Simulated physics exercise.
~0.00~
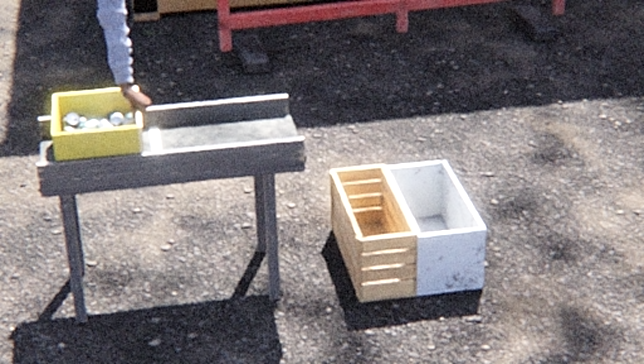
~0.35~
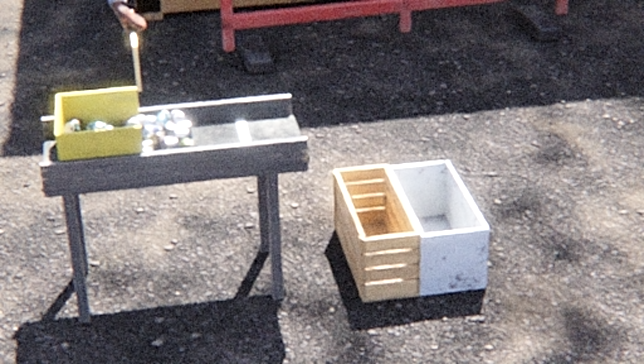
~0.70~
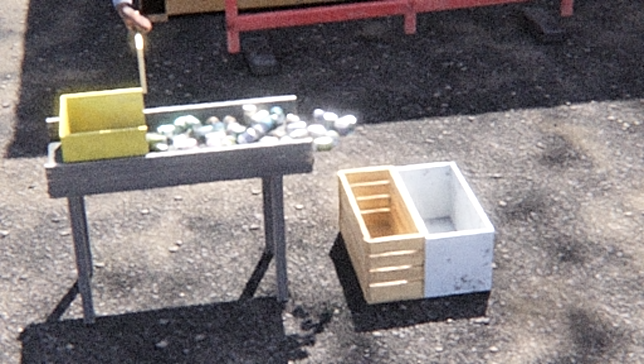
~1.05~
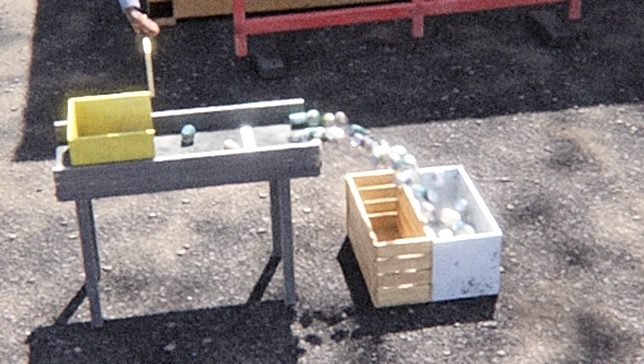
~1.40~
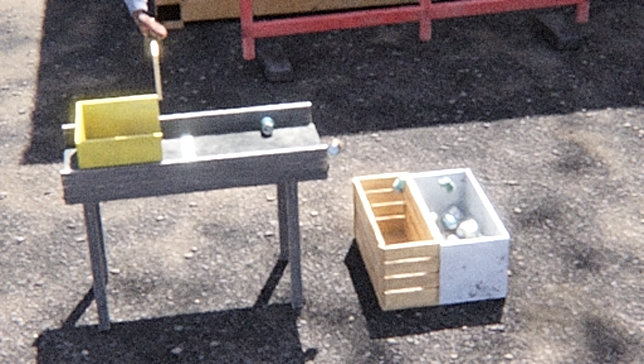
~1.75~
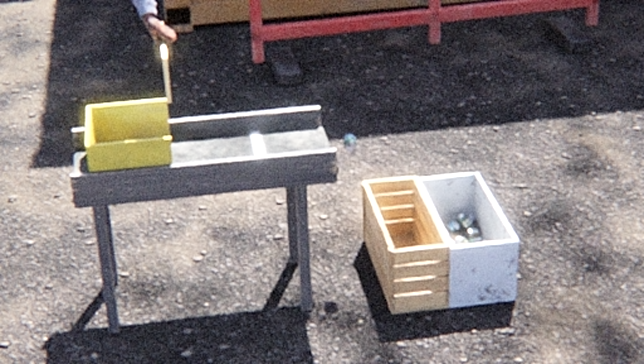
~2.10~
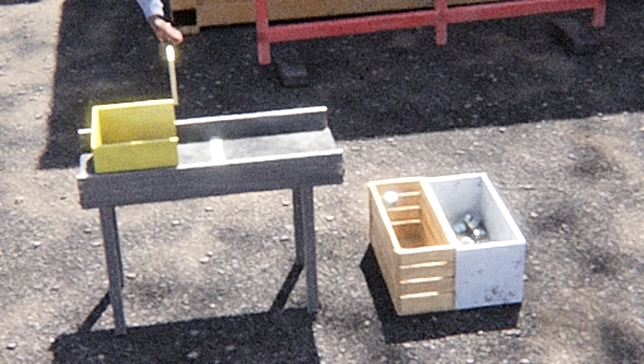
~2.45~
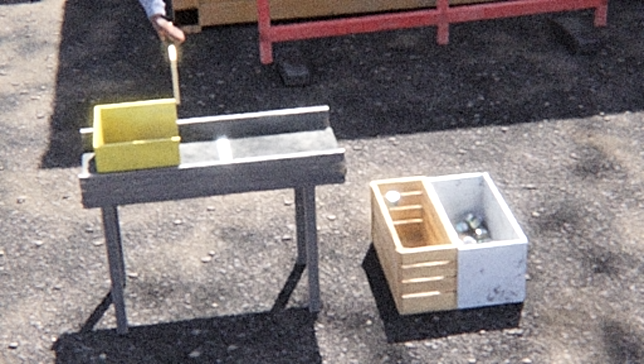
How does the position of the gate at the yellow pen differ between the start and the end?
At the start the gate is down at the right end of the yellow pen, closing it off. By the end it is raised, with the hand holding it upright above that end of the pen.
